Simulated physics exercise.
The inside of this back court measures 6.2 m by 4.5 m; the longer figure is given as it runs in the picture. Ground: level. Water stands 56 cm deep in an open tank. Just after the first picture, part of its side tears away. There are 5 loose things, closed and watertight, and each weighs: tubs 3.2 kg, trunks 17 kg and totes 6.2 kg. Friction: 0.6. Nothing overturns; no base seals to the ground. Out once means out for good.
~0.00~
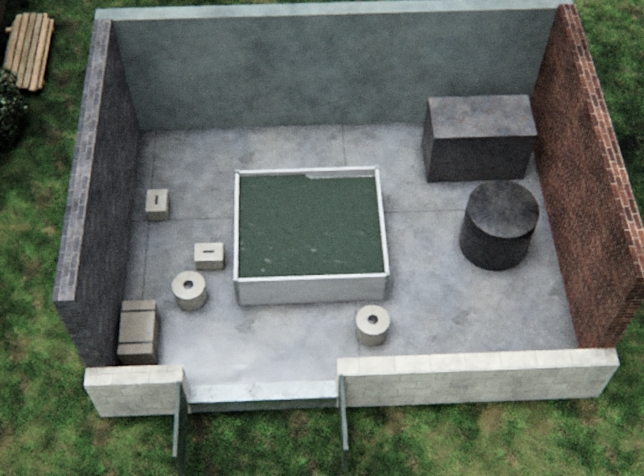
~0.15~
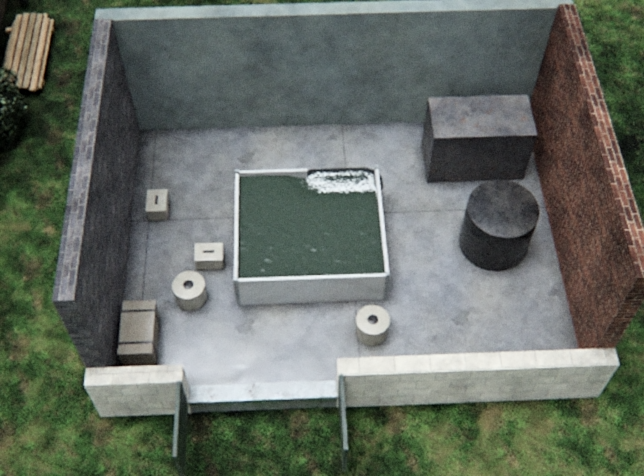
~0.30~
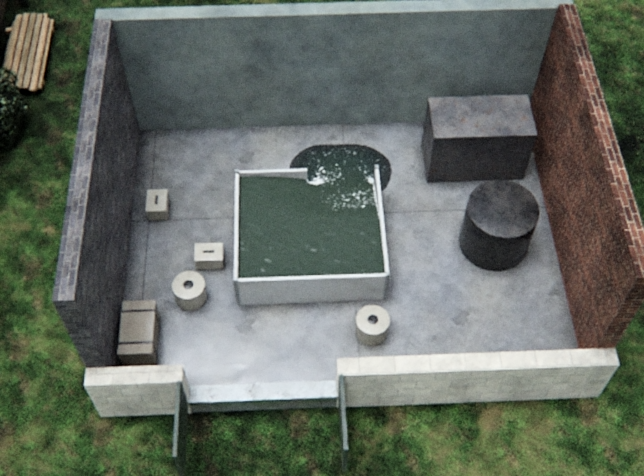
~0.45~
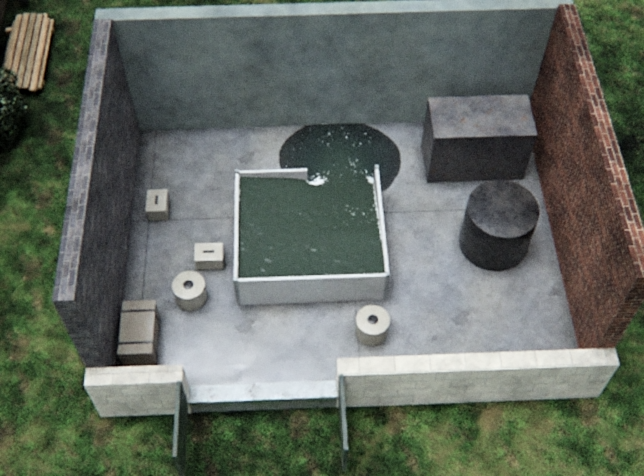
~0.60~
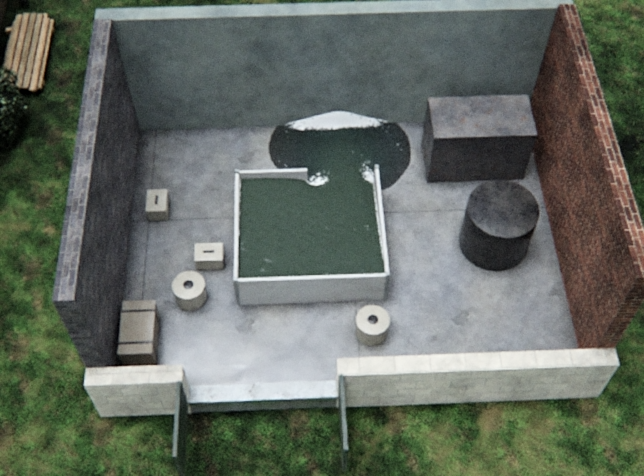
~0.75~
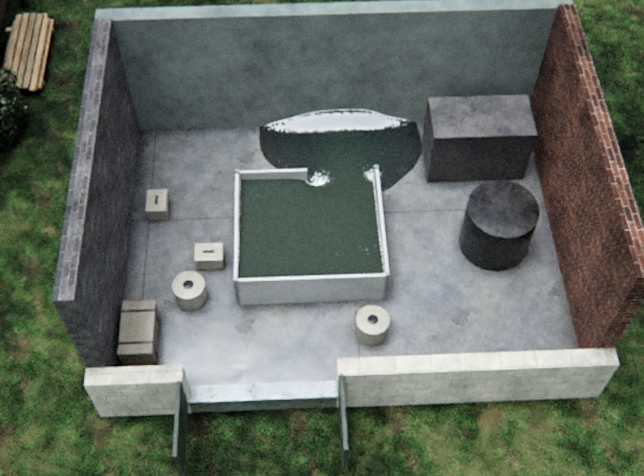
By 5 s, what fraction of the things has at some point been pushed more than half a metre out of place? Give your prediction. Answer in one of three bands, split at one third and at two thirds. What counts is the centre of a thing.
One to two thirds.
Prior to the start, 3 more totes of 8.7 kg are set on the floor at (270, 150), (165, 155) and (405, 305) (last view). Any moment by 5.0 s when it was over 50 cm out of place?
Note, in sequence: Over threshold; over threshold; under threshold.
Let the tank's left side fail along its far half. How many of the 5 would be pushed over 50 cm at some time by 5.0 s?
You'd get 2 in that case.
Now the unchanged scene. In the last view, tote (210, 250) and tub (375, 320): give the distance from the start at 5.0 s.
Respectively, 5 centimetres and 0 centimetres.
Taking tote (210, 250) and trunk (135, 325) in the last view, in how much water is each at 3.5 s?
First roughly 0 cm, second roughly 4 cm.
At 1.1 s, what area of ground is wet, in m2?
Around 7.0 m2 of it.
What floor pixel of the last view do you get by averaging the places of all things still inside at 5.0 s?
Close to (227, 320).
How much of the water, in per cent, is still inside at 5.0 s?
Remaining: Approx. 100 per cent.
After 1.1 s 0 of 5 are over 50 cm from their spots; 0 afloat.
After 2.2 s 0 of 5 are over 50 cm from their spots; 0 afloat.
After 3.5 s 1 of 5 are over 50 cm from their spots; 1 afloat.
After 5.0 s 2 of 5 are over 50 cm from their spots, and 2 have been at some point; 1 afloat.
